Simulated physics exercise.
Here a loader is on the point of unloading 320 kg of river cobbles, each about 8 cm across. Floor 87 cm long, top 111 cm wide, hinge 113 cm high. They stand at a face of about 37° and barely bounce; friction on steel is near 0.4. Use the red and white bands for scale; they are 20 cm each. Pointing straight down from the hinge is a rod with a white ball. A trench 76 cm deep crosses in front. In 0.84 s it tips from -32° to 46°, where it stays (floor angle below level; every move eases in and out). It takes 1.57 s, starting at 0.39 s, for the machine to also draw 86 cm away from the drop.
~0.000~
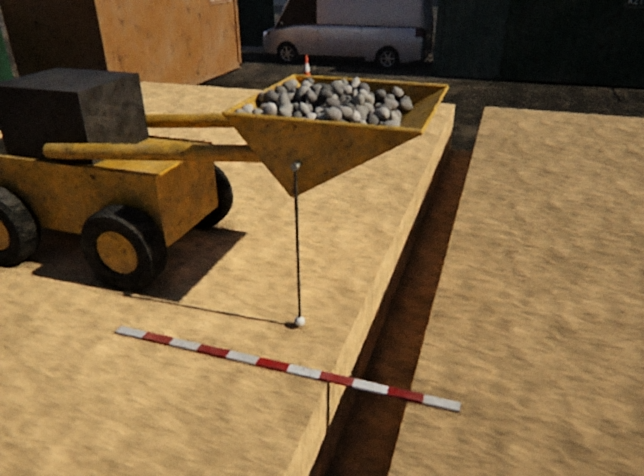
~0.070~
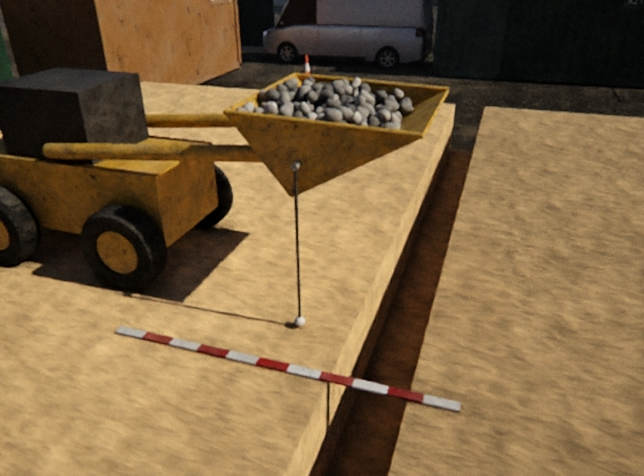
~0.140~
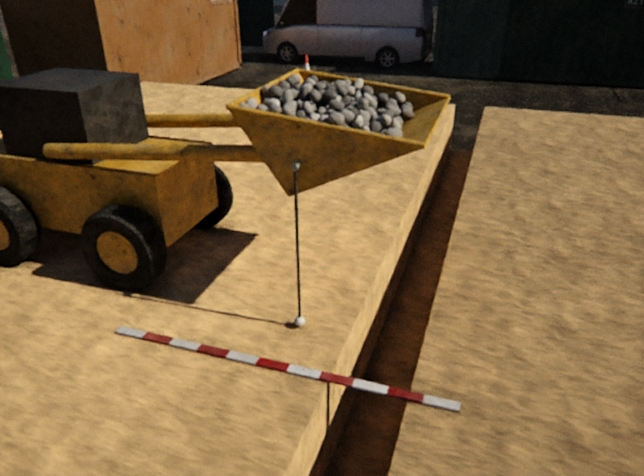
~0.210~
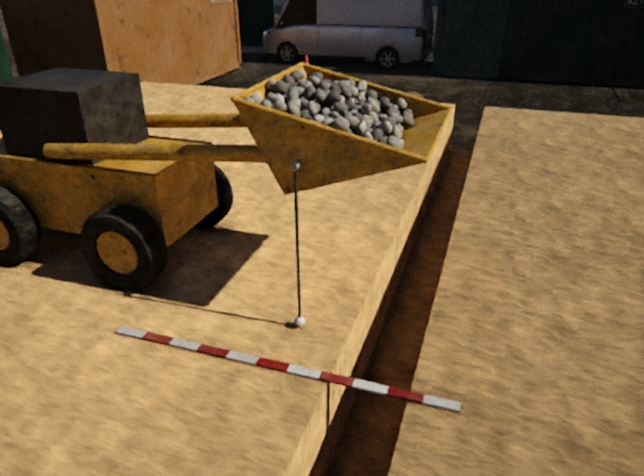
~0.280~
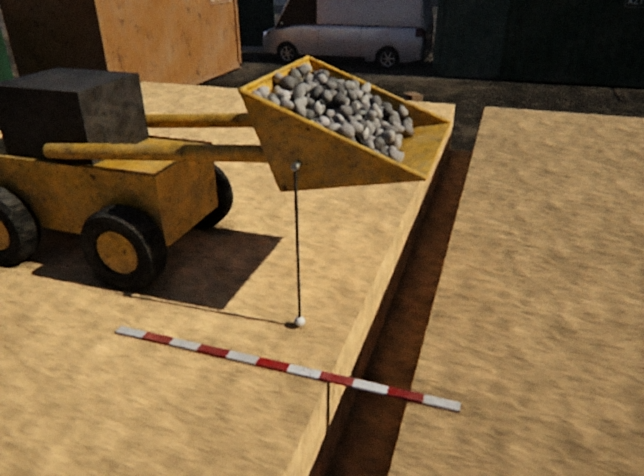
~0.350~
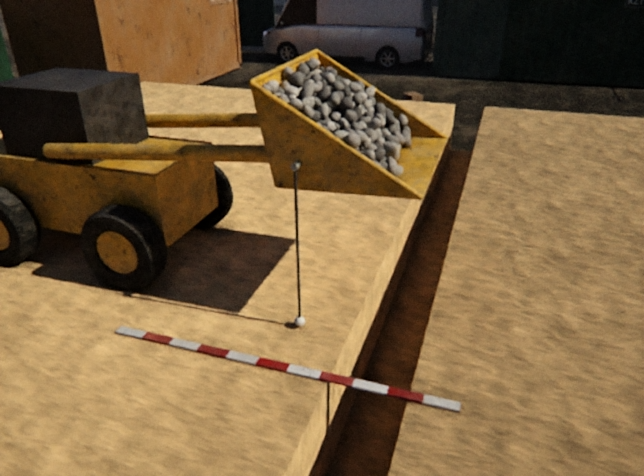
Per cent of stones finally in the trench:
About 85 %.
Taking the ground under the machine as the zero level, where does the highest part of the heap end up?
Top of heap: Approx. 14 cm above the machine's ground.
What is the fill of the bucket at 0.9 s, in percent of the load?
Around 35 per cent, still inside.
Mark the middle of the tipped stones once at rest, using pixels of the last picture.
Middle at around (393, 362), I'd say.
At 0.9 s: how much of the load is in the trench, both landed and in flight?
By then, around 50 percent.
After 0.6 s the floor is at 34°; 99 % in the bucket, 1 % in the trench; the foremost stones are at (397, 204).
After 0.9 s the floor is at 46°; 35 % in the bucket, 14 % short of the trench, 51 % in the trench; the foremost stones are at (424, 314).
After 2.4 s the floor is at 46°; 0 % in the bucket, 16 % short of the trench, 83 % in the trench, 1 % past the trench; the foremost stones are at (452, 354).
After 5.0 s the floor is at 46°; 0 % in the bucket, 16 % short of the trench, 83 % in the trench, 1 % past the trench; the foremost stones are at (452, 354).
